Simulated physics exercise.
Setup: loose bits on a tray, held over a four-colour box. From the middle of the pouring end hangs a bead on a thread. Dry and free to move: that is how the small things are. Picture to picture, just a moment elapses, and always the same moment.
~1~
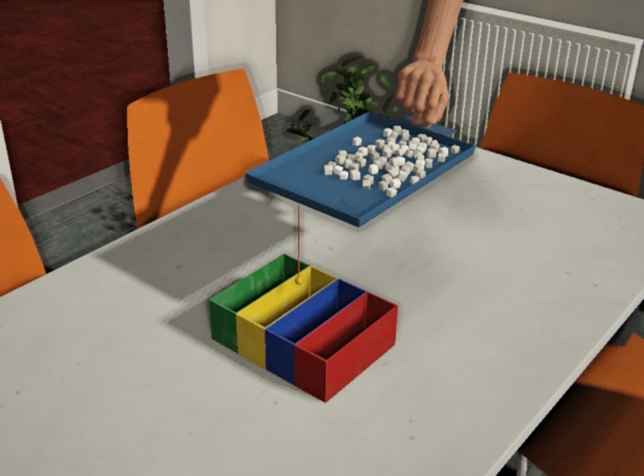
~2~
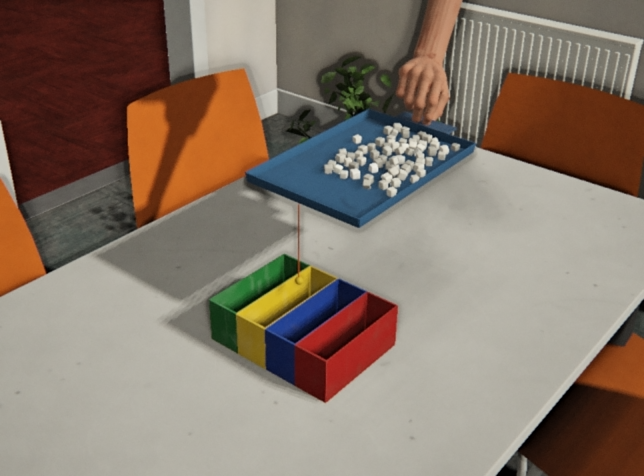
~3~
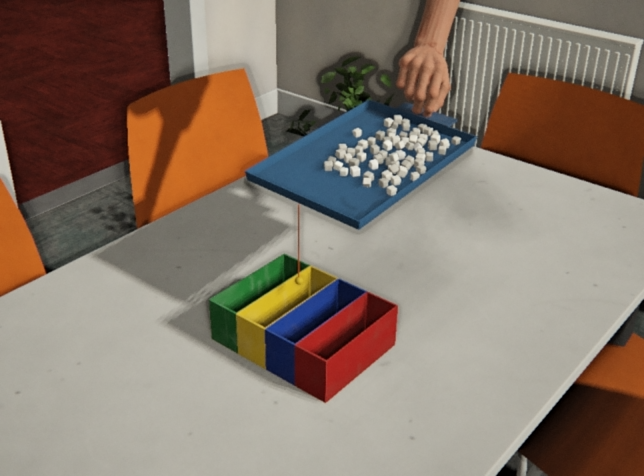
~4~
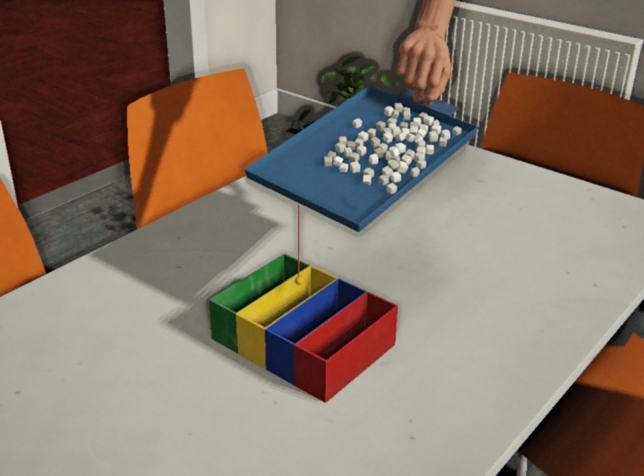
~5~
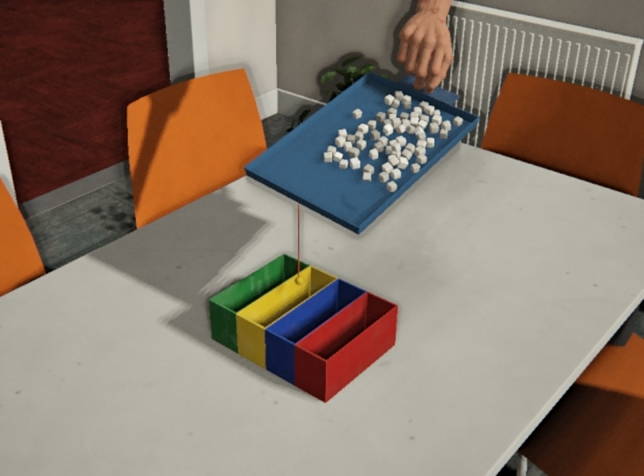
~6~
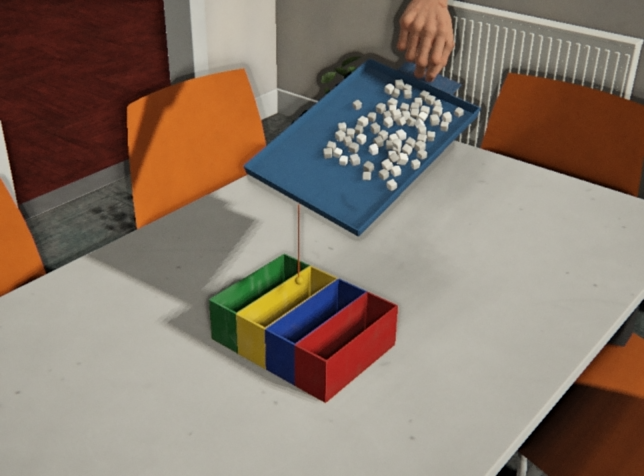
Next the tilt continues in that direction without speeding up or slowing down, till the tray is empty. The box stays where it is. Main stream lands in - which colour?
Red cell.
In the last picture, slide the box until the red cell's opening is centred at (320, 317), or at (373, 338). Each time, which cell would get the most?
In order of the tries: Red and the cell in blue.
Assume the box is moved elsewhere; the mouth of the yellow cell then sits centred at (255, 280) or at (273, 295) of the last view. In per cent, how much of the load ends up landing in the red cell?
The first position comes out at 20 per cent, the other at 40 per cent.
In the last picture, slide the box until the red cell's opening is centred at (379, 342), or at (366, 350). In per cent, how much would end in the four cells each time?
About 90 % and 90 %.
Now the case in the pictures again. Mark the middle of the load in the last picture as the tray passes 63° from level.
Centre estimate: (361, 195).
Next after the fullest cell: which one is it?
The blue one.
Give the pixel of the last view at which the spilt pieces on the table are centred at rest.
Somewhere near (402, 386), I think.
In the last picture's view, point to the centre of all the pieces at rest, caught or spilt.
Close to (342, 359) in the last picture.
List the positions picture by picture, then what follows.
Corners of the pouring end at (247, 173) and (359, 217), level; middle of the load at (382, 161), sugar cubes; bead on its thread at (299, 281); green cell at (224, 323); yellow cell at (252, 337); blue cell at (280, 353); red cell at (311, 370), in the first frame.
Corners of the pouring end at (247, 172) and (359, 218), level; middle of the load at (382, 159), in the second frame.
Corners of the pouring end at (247, 171) and (359, 220), tipped barely, lowest at the right corner; middle of the load at (382, 155), in the third frame.
Corners of the pouring end at (247, 169) and (359, 223), tipped a little, lowest at the right corner; middle of the load at (383, 148), in the fourth frame.
Corners of the pouring end at (246, 167) and (359, 226), tipped a little, lowest at the right corner; middle of the load at (383, 142), in the fifth frame.
Corners of the pouring end at (246, 166) and (358, 229), tipped clearly, lowest at the right corner; middle of the load at (383, 136); green cell at (224, 323); yellow cell at (252, 337); blue cell at (280, 353); red cell at (311, 370), in the sixth frame.
Soon, tray tipped steeply; nearly all on the tray; a small part falling or outside the box.
A while on, tray tipped past a quarter turn; about two thirds on the tray; about a quarter in the red cell; a small part in the blue cell; a small part in the yellow cell; a small part falling or outside the box.
Towards the end, tray tipped past a quarter turn; about half in the red cell; about a quarter in the blue cell; a small part in the yellow cell; about a quarter falling or outside the box.
Finally, tray tipped past a quarter turn; about half in the red cell; about a quarter in the blue cell; a small part in the yellow cell; none in the green cell; about a quarter outside the box.
